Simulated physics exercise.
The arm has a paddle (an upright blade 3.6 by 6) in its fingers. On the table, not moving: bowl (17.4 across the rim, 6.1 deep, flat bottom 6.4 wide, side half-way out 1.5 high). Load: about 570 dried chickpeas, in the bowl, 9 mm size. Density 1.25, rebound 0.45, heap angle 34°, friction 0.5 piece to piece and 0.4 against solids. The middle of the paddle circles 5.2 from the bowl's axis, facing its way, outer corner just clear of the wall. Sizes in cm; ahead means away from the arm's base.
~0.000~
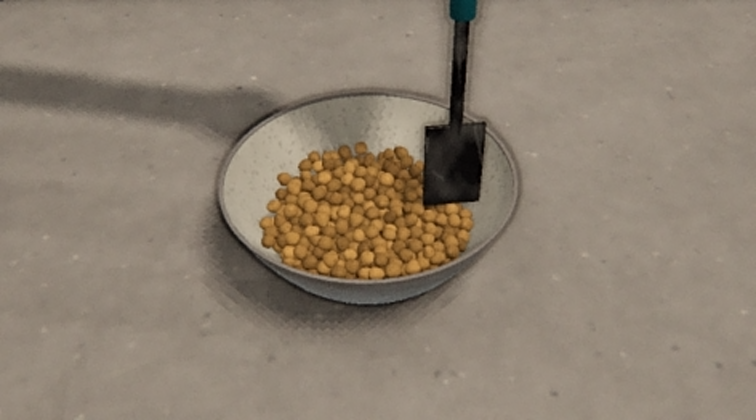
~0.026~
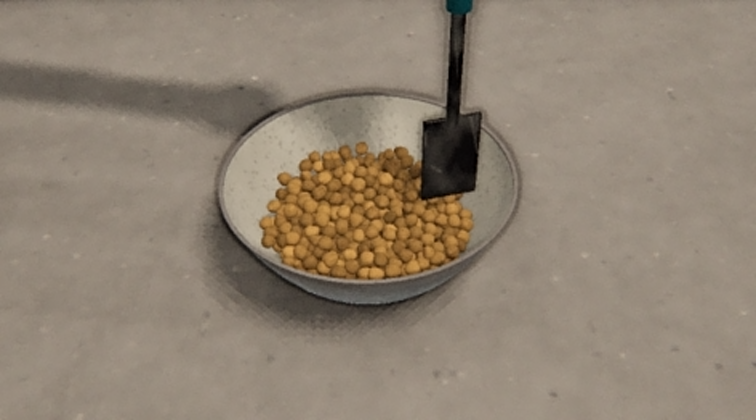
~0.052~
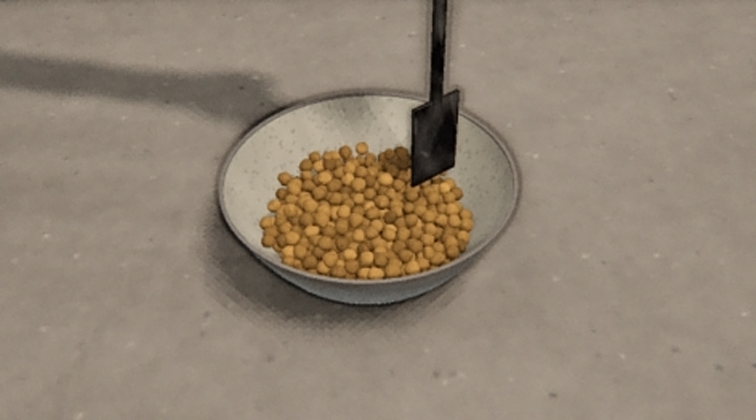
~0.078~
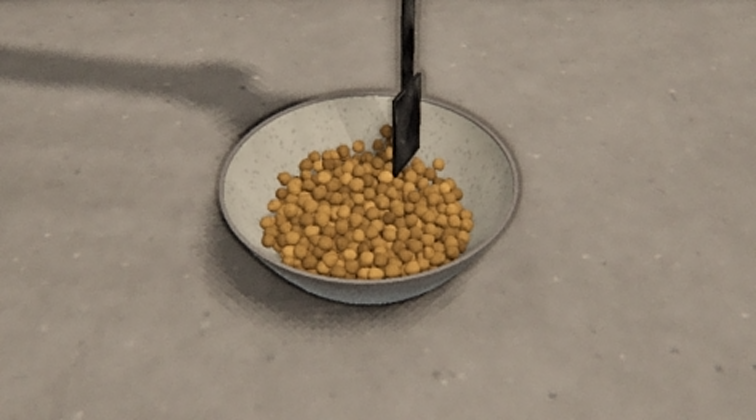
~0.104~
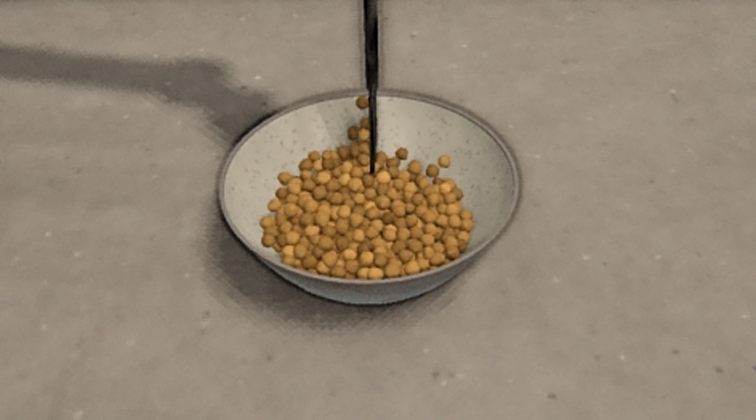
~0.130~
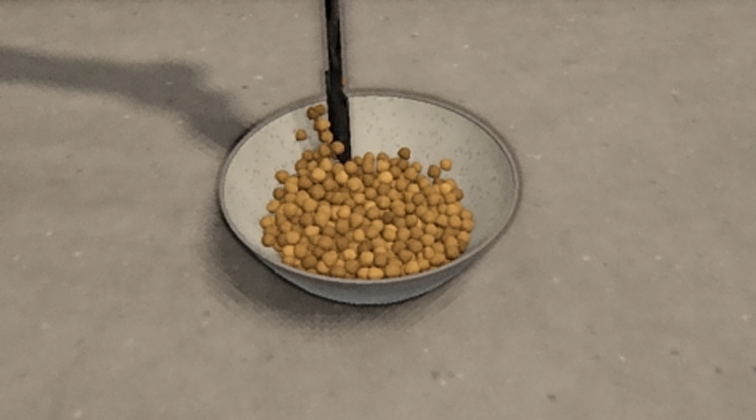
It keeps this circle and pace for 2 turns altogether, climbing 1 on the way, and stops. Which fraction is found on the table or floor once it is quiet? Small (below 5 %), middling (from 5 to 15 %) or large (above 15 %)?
On the table or floor the share is middling, from 5 to 15 %.
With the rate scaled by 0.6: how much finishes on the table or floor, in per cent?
Some 5 per cent.
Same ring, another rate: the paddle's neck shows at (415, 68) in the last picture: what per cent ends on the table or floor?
About 0 per cent.
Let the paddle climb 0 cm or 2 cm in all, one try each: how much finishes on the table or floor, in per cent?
About 20 and 5 per cent.
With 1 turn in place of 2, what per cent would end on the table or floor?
In that case some 5 per cent.
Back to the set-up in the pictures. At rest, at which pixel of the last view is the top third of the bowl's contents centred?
At about (382, 215).
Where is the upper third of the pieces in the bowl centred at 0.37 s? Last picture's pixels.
Around (390, 219).
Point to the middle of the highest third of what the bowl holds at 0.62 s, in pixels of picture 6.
Around (379, 215).
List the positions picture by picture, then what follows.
In the first picture, paddle neck at (457, 103), 0° round; upper third of the load around (361, 212), from x 265 to 465, top at y 150; 573 in the bowl.
In the second picture, paddle neck at (454, 96), 8° round; upper third of the load around (361, 212), from x 265 to 465, top at y 150.
In the third picture, paddle neck at (437, 78), 31° round; upper third of the load around (362, 212), from x 265 to 465, top at y 150.
In the fourth picture, paddle neck at (407, 65), 56° round; upper third of the load around (360, 211), from x 265 to 465, top at y 130.
In the fifth picture, paddle neck at (372, 60), 82° round; upper third of the load around (358, 212), from x 265 to 465, top at y 105.
In the sixth picture, paddle neck at (335, 63), 107° round; upper third of the load around (349, 210), from x 265 to 465, top at y 85; 572 in the bowl, 1 in flight or on the tool.
By 0.37 s, 344° round, highest piece 10 above the table; 538 in the bowl, 14 on the table or floor, 21 in flight or on the tool.
By 0.62 s, 222° round, highest piece 5 above the table; 527 in the bowl, 46 on the table or floor.
By 0.94 s, 0° round, highest piece 4 above the table; 527 in the bowl, 46 on the table or floor.
By 1.64 s, 0° round, highest piece 4 above the table; 527 in the bowl, 46 on the table or floor.
Final count, 527 in the bowl, 46 on the table or floor. That is 8 % on the table or floor.
